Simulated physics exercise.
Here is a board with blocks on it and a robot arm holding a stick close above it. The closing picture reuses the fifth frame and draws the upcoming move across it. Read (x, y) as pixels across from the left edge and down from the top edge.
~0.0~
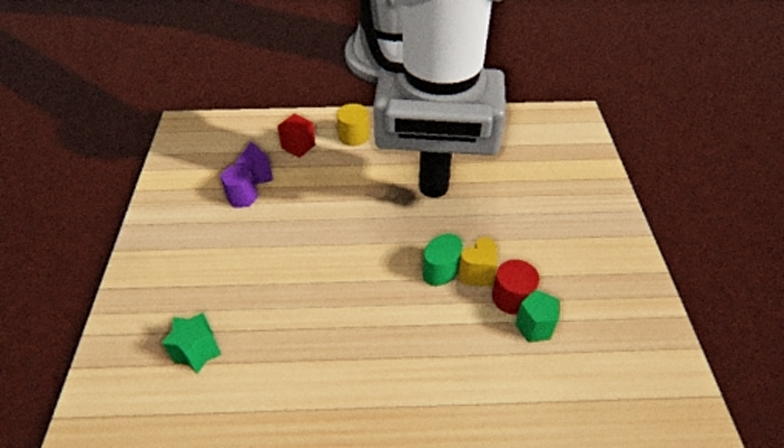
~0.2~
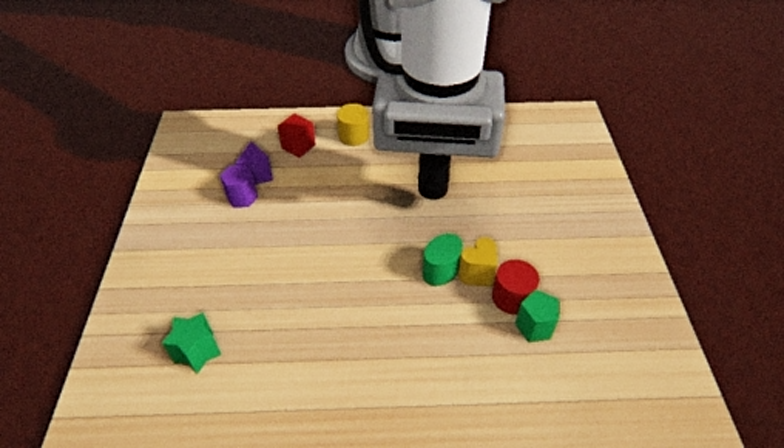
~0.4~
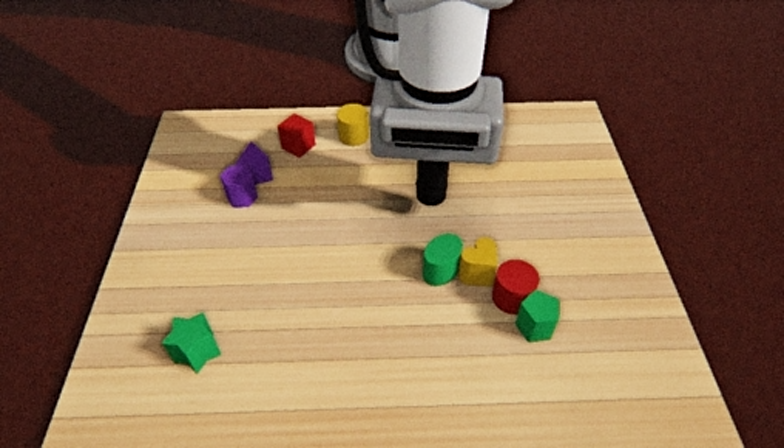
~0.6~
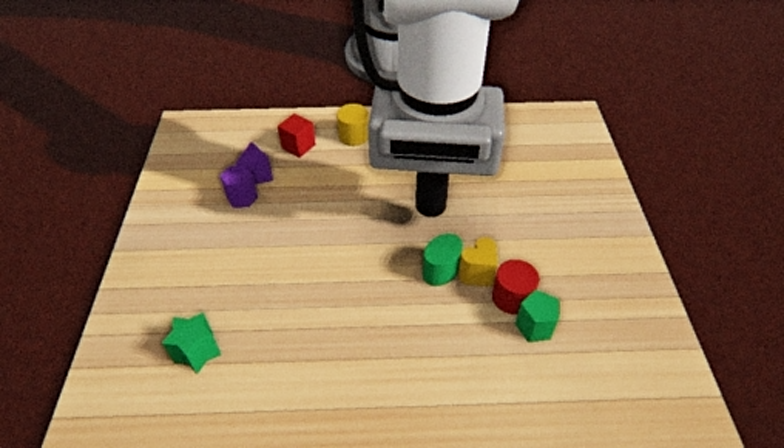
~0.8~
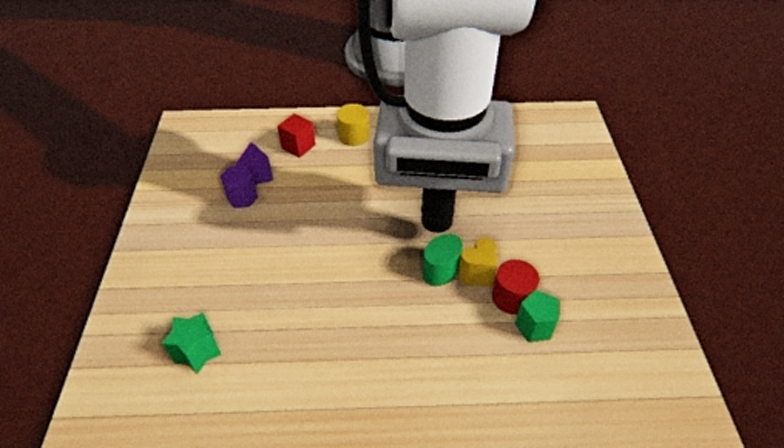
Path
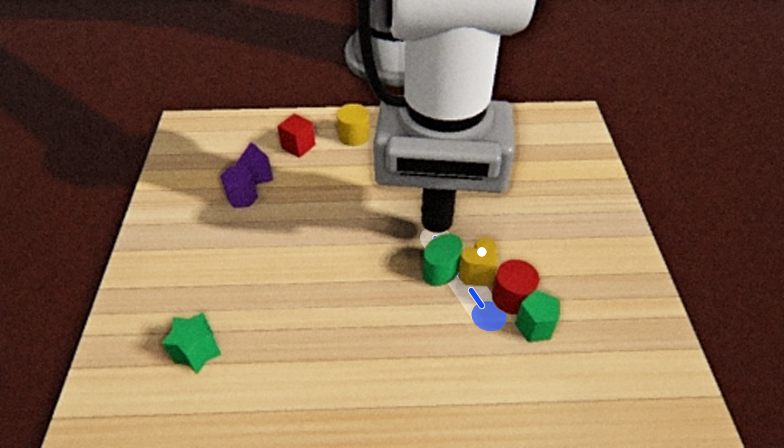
In this clip, a robot arm holding a dark stick over a wooden board with colored blocks moves slowly toward the viewer, bringing the stick close behind the green elliptical and yellow heart-shaped blocks while the blocks stay still.
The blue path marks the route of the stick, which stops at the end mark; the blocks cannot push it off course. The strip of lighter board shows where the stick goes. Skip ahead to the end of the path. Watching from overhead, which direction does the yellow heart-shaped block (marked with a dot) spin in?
Counterclockwise from above.
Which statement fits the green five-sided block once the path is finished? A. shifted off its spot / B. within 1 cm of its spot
That would be A.
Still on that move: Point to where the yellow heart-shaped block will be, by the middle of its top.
For the centre of its top, I'd go with (534, 292).
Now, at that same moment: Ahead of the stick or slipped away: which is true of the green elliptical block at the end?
My prediction: No longer in front.
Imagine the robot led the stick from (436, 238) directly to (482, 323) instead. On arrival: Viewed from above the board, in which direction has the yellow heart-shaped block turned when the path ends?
The sense of turning is anti-clockwise.
Path on the board, from (436, 238) to (489, 316); the dot is on the yellow heart-shaped block.
On the path given first. One third of the way, stick (454, 247); green elliptical block (446, 266), turned 35° clockwise; yellow heart-shaped block (484, 259), turned 45° anticlockwise.
Two thirds of the way, stick (472, 273); green elliptical block (449, 285), turned 100° clockwise; yellow heart-shaped block (512, 276), turned 90° anticlockwise; red circular block (550, 283); green five-sided block (555, 316), turned 45° clockwise.
At the end, stick (493, 301); green elliptical block (450, 288), turned 115° clockwise; yellow heart-shaped block (534, 292), turned 125° anticlockwise; red circular block (571, 284); green five-sided block (562, 320), turned 70° clockwise.
